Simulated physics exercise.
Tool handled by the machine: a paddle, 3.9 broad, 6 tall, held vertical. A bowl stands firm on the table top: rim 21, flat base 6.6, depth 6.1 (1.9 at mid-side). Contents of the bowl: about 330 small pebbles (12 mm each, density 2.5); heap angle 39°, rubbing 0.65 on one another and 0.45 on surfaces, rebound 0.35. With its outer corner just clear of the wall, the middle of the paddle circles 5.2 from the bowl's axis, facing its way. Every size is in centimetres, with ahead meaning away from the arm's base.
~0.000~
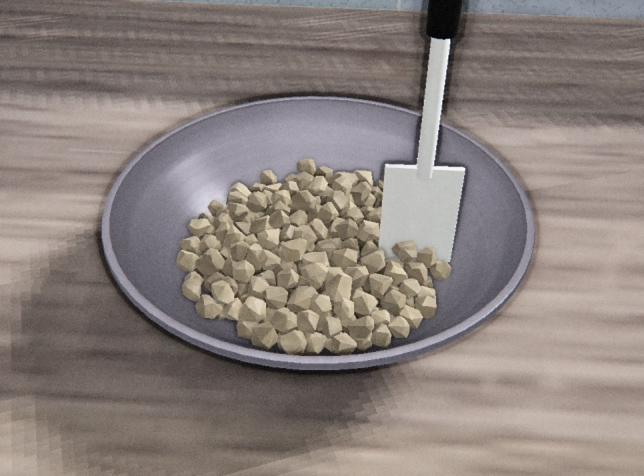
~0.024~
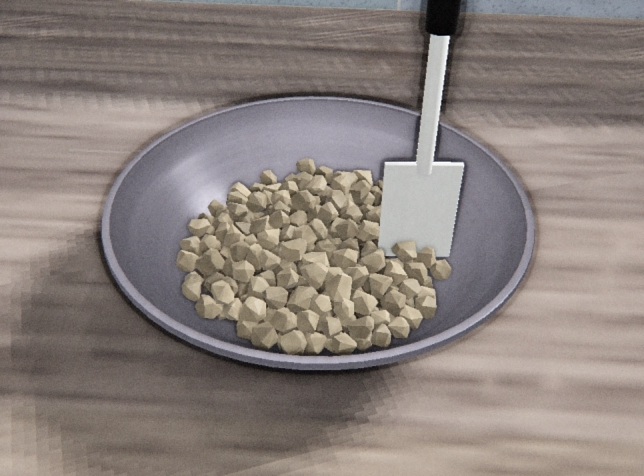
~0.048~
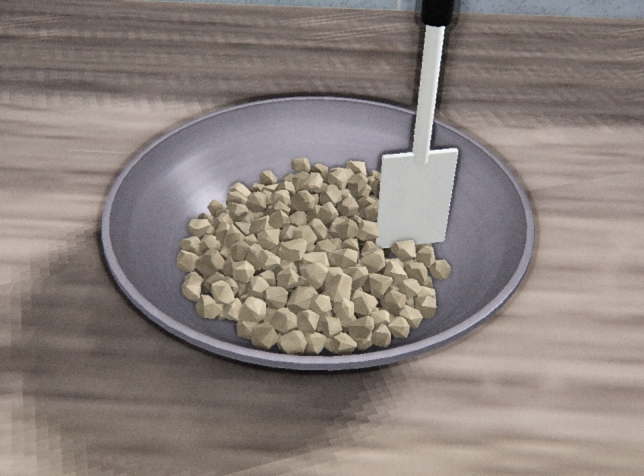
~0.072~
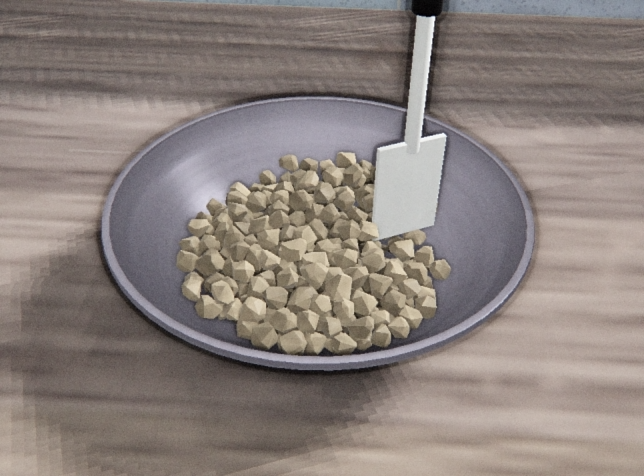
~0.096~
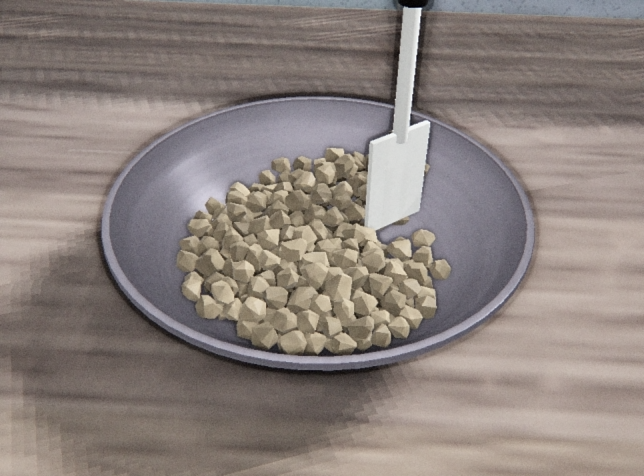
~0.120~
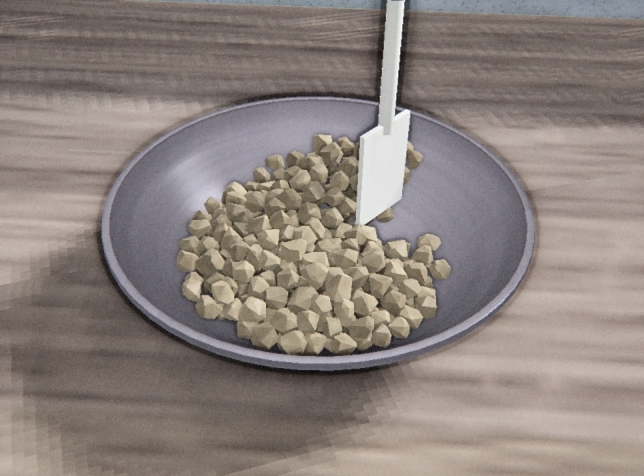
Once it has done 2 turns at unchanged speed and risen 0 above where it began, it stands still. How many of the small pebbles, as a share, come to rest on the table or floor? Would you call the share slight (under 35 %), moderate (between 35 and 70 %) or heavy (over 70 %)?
I would call it slight.
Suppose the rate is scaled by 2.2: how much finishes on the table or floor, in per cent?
I'd say about 55 %.
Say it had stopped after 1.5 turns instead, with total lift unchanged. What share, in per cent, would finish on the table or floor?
I'd reckon near 15 per cent.
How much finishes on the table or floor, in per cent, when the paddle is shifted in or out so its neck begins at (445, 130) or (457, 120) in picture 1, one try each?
Roughly 20 % and 15 %.
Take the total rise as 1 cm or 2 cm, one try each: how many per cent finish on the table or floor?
Near 10 in a hundred, then 5 in a hundred.
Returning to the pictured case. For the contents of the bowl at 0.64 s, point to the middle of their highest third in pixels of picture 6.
I'd put it at around (423, 264).
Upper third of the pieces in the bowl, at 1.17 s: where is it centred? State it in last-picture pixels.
Roughly pixel (237, 293).
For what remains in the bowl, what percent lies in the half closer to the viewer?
I'd say around 35 per cent.
After 0.64 s, 314° round, highest piece 9 above the table; 307 in the bowl, 21 on the table or floor, 5 in flight or on the tool.
After 1.17 s, 218° round, highest piece 8 above the table; 285 in the bowl, 40 on the table or floor, 8 in flight or on the tool.
After 1.63 s, 0° round, highest piece 7 above the table; 264 in the bowl, 69 on the table or floor.
After 2.33 s, 0° round, highest piece 7 above the table; 264 in the bowl, 69 on the table or floor.
In the end, 264 in the bowl, 69 on the table or floor. That is 21 % on the table or floor.
